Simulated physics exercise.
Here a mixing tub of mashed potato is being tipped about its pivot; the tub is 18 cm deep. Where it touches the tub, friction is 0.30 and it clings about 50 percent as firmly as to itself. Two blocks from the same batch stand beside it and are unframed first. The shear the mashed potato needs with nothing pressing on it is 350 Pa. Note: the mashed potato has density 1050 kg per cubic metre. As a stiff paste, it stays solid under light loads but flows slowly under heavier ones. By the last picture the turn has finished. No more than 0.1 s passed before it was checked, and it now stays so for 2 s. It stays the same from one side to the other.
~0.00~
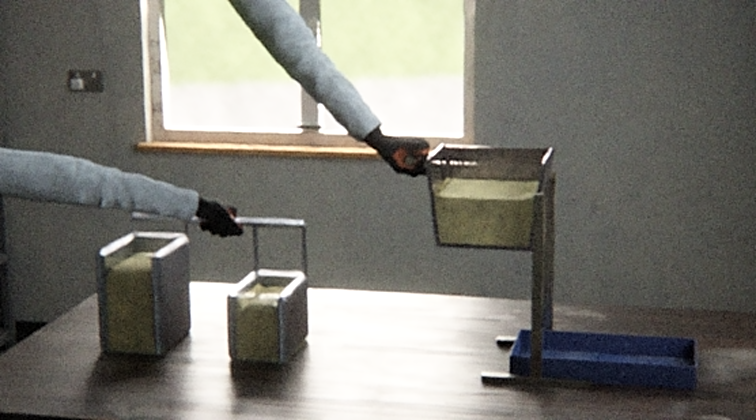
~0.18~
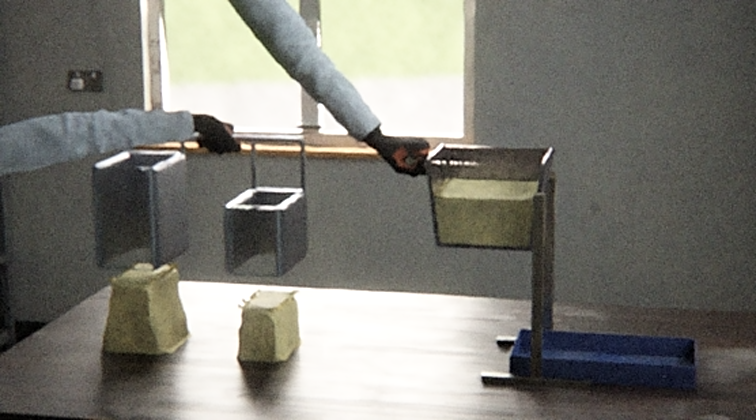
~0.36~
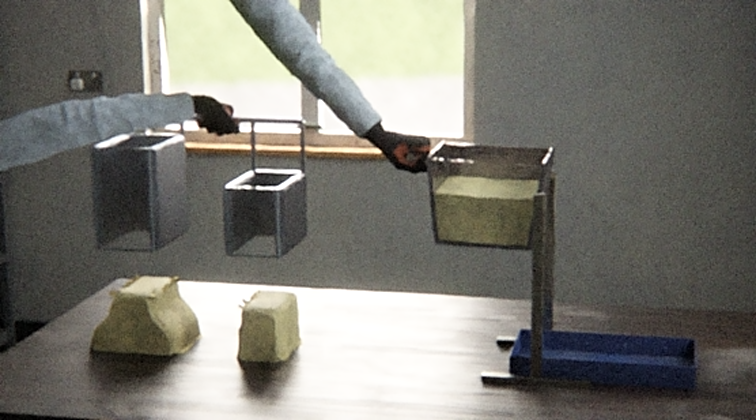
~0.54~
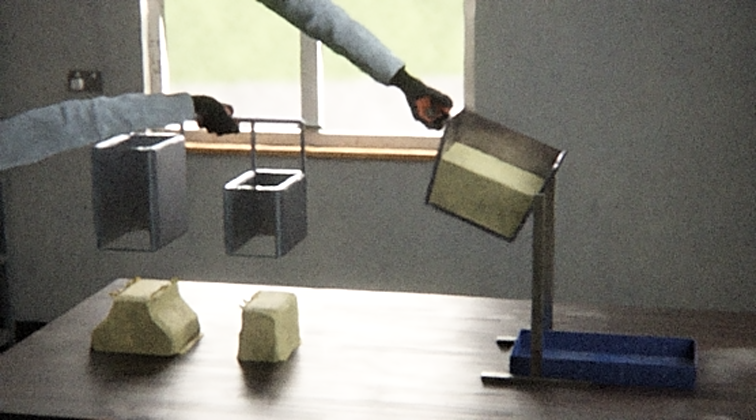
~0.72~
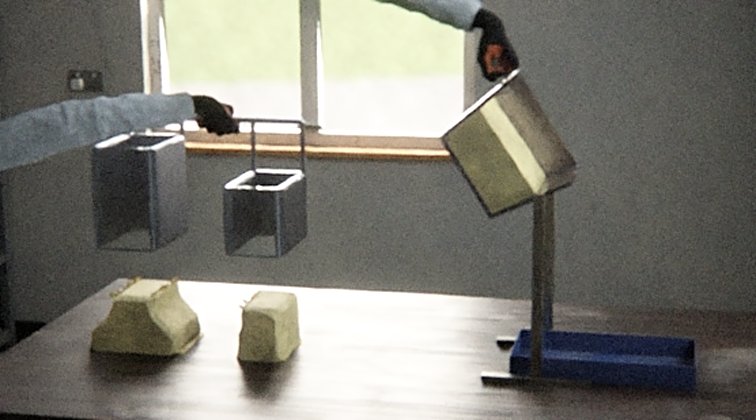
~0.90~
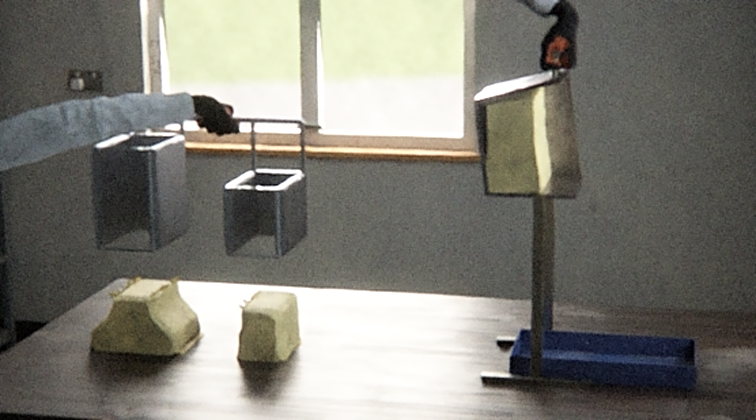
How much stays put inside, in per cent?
71 %.
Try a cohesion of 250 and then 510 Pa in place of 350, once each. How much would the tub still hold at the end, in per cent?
Result: 55 % for the first case, 100 % for the second.
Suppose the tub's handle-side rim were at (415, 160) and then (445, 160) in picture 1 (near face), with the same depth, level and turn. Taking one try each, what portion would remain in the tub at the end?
Roughly 55 %, then 100 %.
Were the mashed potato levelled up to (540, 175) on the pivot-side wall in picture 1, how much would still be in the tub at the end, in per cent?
Result: Approx. 45 % remaining in tub.
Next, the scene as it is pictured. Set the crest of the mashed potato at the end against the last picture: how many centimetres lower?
About 11 cm.
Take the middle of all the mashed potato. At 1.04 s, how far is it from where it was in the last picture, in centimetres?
4 cm.
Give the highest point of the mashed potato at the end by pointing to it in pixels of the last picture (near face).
On the near face, the top ends up close to (522, 152).
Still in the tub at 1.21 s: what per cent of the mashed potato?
Around 90 percent stays in the tub.
By 1.04 s, the tub is at 82 degrees and holds 100 %.
By 1.21 s, the tub is at 82 degrees and holds 89 %.
By 1.38 s, the tub is at 82 degrees and holds 78 %.
By 1.55 s, the tub is at 82 degrees and holds 71 %.
By 2.90 s, at the end, the tub is at 82 degrees and holds 71 %.
